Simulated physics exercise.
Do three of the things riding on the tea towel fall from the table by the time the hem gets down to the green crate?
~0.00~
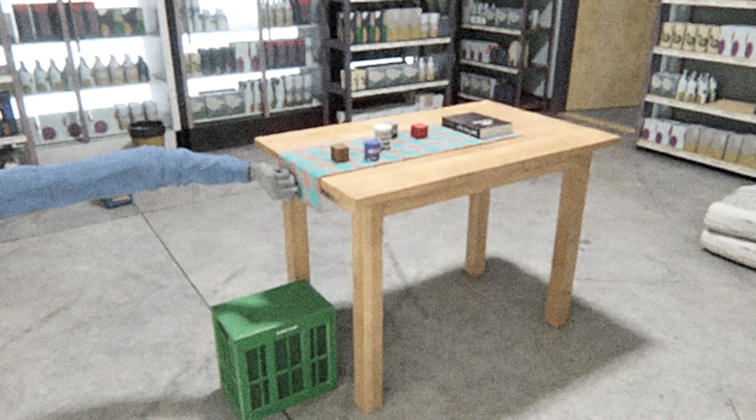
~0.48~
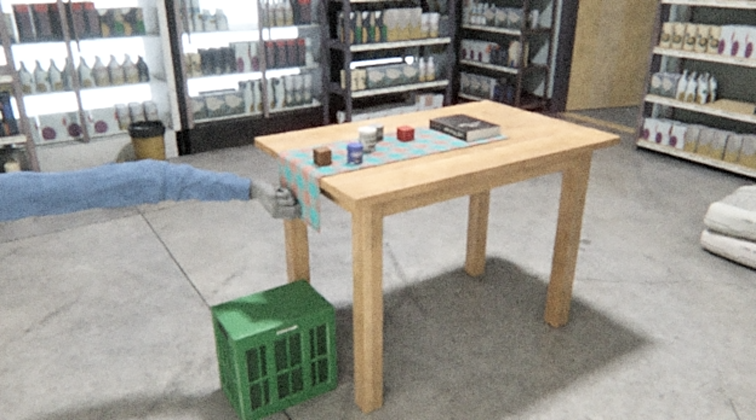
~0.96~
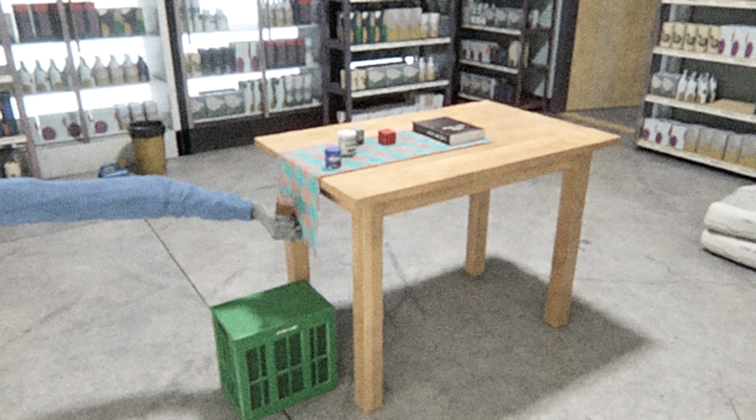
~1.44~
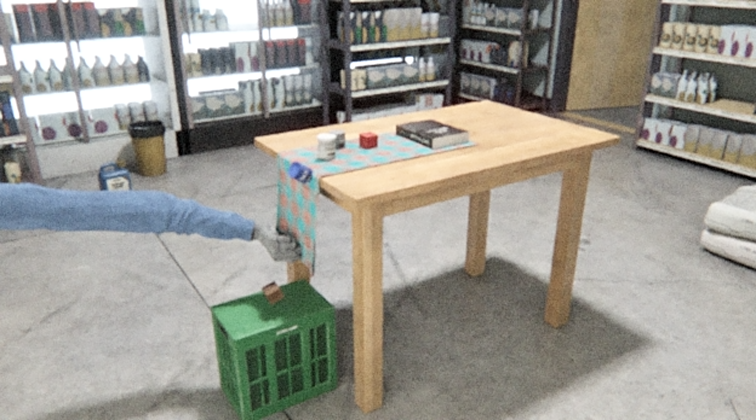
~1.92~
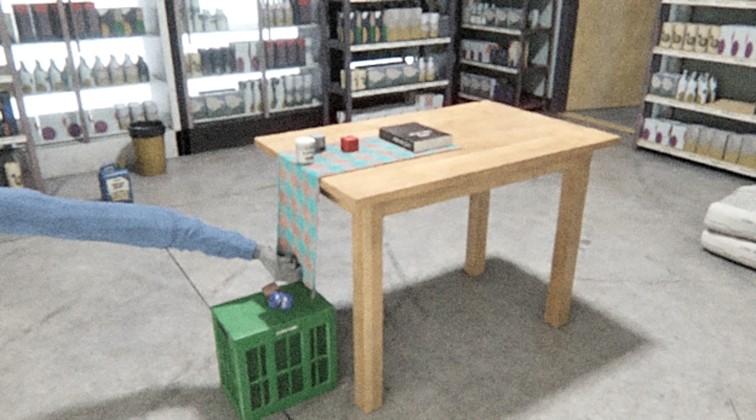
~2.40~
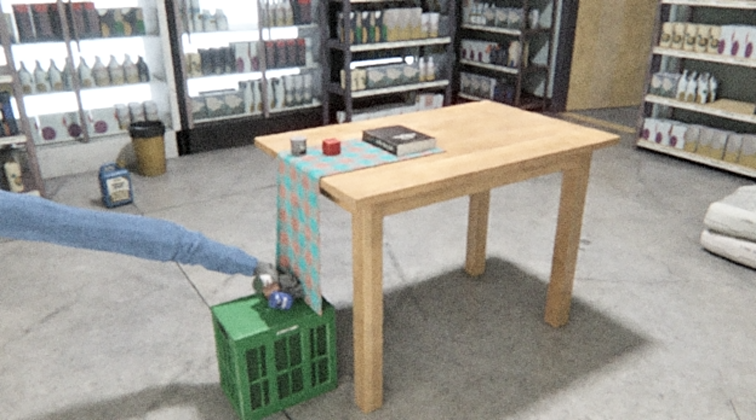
Yes, three of them come down, first the brown cube, then the blue pot and then the white can. The grey pot, the red block and the book are still on the table.
